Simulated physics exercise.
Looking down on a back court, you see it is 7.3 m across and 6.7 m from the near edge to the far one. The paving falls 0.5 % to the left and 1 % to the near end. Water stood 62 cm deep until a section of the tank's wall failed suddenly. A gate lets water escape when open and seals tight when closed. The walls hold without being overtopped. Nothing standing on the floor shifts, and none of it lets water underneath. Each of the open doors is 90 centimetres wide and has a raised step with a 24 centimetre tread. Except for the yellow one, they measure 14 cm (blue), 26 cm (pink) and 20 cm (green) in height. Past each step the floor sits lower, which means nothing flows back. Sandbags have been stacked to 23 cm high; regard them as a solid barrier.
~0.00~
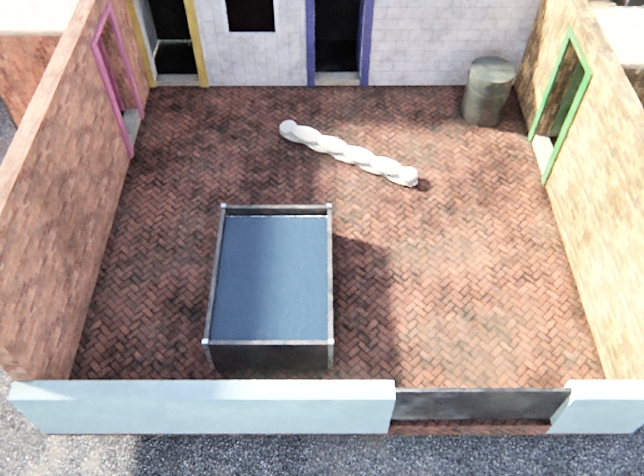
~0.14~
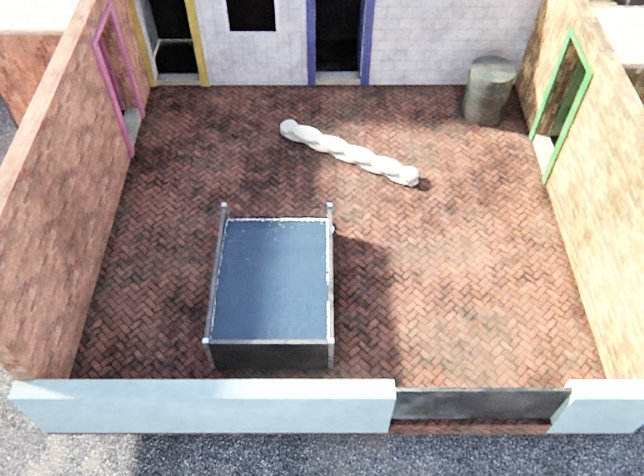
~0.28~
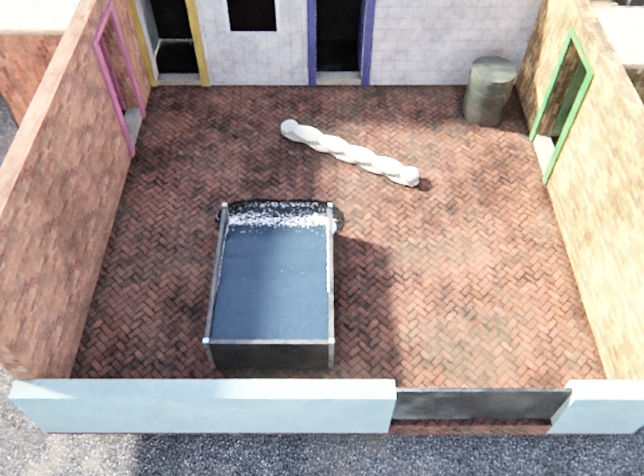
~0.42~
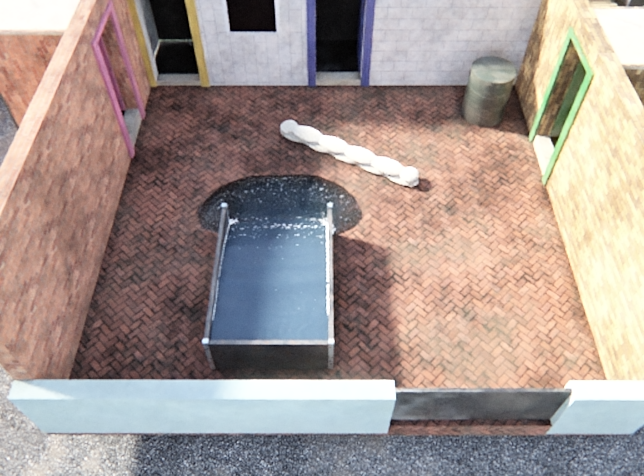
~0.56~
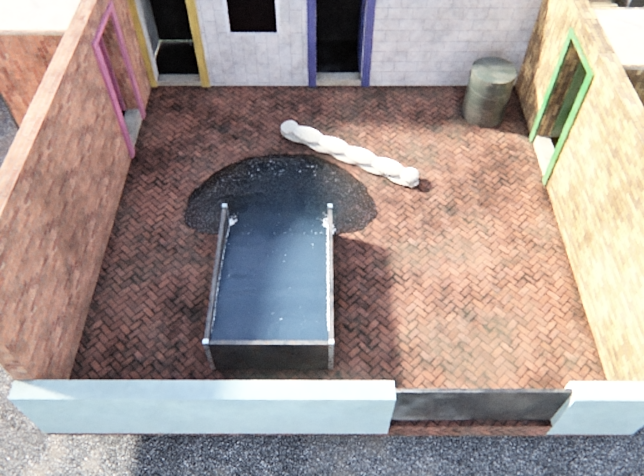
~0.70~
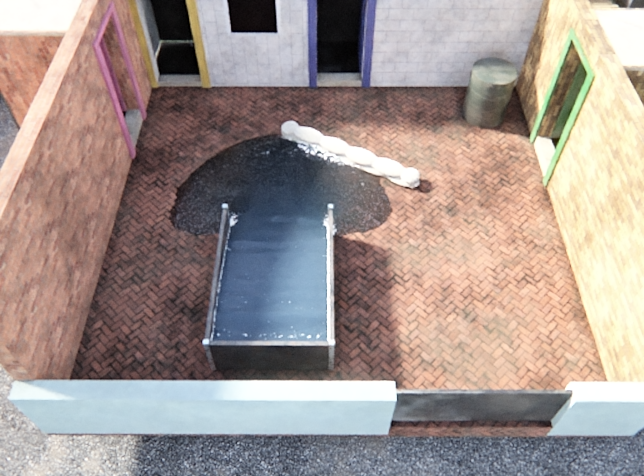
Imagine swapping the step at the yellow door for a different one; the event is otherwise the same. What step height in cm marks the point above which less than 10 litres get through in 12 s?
The point is around 28 cm.
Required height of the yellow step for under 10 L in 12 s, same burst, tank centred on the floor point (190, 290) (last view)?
New minimum height: Approx. 30 cm.
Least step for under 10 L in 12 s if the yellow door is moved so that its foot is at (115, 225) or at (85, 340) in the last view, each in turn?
5.5 and 9.0 cm.
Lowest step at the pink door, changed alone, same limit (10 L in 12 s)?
For pink: Close to 18 cm.
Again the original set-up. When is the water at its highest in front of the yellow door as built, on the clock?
Approximately 3.0 s.
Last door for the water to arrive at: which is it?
The green door.
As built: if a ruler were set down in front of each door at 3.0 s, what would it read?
Lab note, depth in cm: Blue 5; pink 18; yellow 28; green 0.
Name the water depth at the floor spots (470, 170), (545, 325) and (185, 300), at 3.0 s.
Approx. 0 / 0 / 0 cm.
After 1.4 s water covers 25 % of the floor, deepest (32 cm) near (294, 143); it has not reached the yellow door.
After 3.0 s water covers 40 % of the floor, deepest (35 cm) near (153, 87); 28 cm at the yellow door, 41 litres in over its 11 cm step.
After 12.0 s water covers 95 % of the floor, deepest (11 cm) near (63, 408); 2 cm at the yellow door, 151 litres in over its 11 cm step.
At the yellow door as built, the water arrived by 1.9 s and peaked near 28 cm at 3.0 s.
Run again over the same 12 s with other heights there, 17 litres in over 25.5 cm, 2 litres over 34.5 cm. The limit of 10 litres is kept from about 28 cm up.
